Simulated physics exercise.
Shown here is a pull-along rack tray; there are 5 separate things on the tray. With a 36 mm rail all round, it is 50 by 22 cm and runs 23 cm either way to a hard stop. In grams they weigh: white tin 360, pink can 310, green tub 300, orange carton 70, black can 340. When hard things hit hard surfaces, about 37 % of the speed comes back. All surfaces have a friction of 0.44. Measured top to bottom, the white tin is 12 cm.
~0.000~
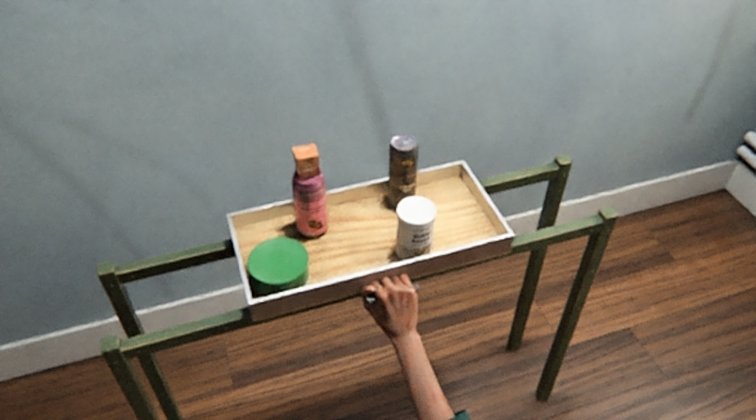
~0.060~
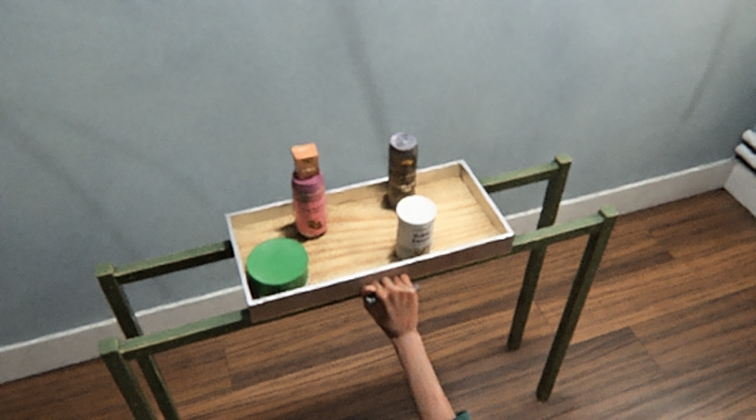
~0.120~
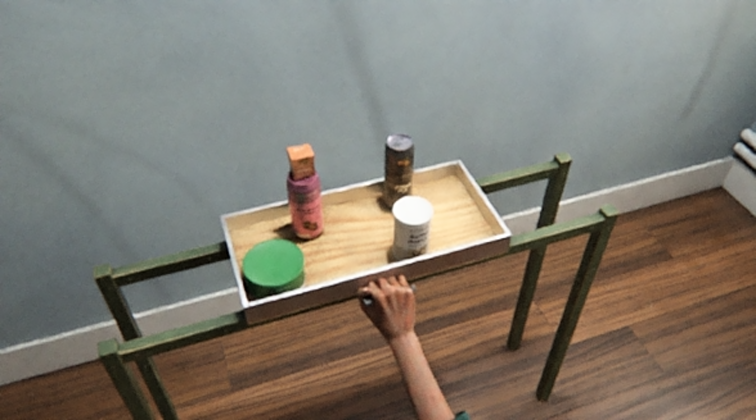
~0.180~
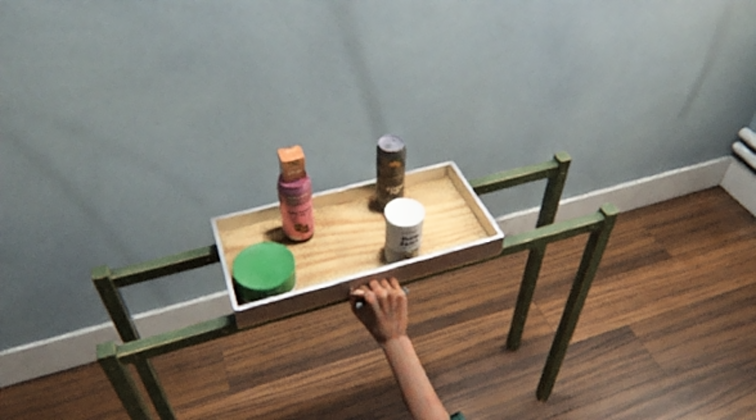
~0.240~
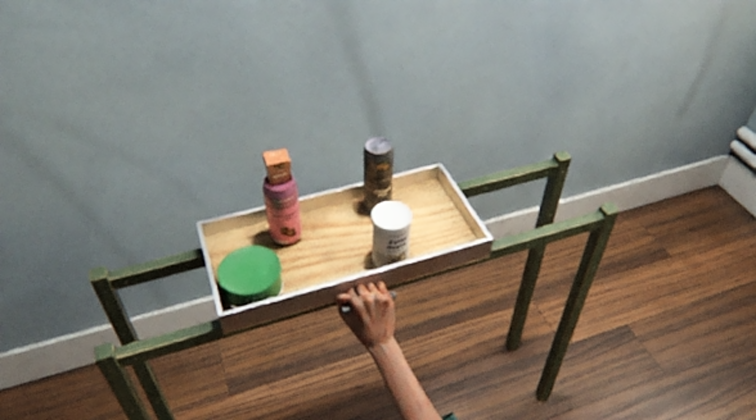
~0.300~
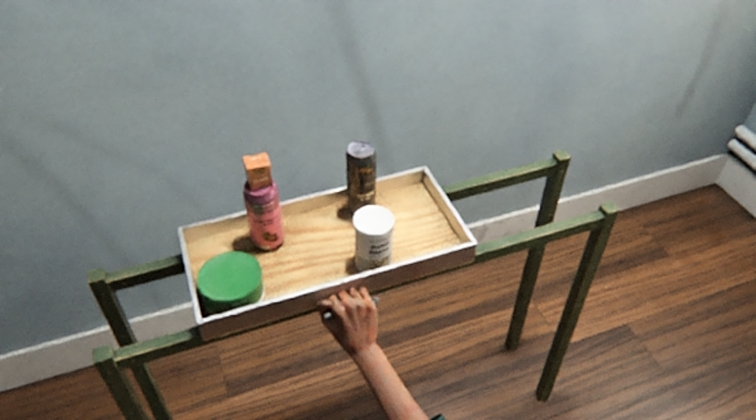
We see a hand gripping the front edge of a shallow wooden tray on a green rack, first still, then sliding it a short way left, carrying a green tub, white tin, pink container, orange carton and black can.
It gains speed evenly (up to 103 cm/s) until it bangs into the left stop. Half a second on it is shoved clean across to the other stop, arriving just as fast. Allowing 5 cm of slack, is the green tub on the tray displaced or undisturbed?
The item ends up out of position.
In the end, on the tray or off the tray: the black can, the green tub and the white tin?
When everything stops, the black can is still in bounds, the green tub is still in bounds, and the white tin is still in bounds.
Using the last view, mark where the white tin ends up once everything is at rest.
Its middle comes to rest around (525, 200).
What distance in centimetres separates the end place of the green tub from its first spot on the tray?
Roughly 11 cm.
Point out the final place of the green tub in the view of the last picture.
It settles at around (449, 228).
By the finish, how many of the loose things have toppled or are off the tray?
My answer is 3.
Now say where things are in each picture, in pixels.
The first picture shows tray midway; green tub (280, 269); white tin (415, 231).
The second picture shows tray midway; orange carton (306, 161); black can (403, 173).
The third picture shows tray moved 1 cm left; white tin (412, 232); pink can (305, 204).
The fourth picture shows tray moved 2 cm left; orange carton (292, 164); black can (391, 175).
The fifth picture shows tray moved 5 cm left; white tin (391, 237); pink can (283, 210).
The sixth picture shows tray moved 8 cm left; green tub (232, 285); orange carton (258, 171).
By 0.70 s, tray moved 23 cm left; orange carton now off the tray; black can tilted 70°; pink can tilted 55°.
By 1.20 s, tray moved 20 cm left; black can on its side; pink can on its side; white tin 11 cm from its spot.
By 1.90 s, tray moved 23 cm right; green tub 3 cm from its spot near (409, 236); black can on its side; pink can on its side.
When it is over (2.5 s), off the tray, orange carton; lying over on the tray, pink can and black can; not toppled but over 5 cm from the start, green tub; white tin within 5 cm of the start. End places, in pixels of the last picture, green tub near (449, 228).
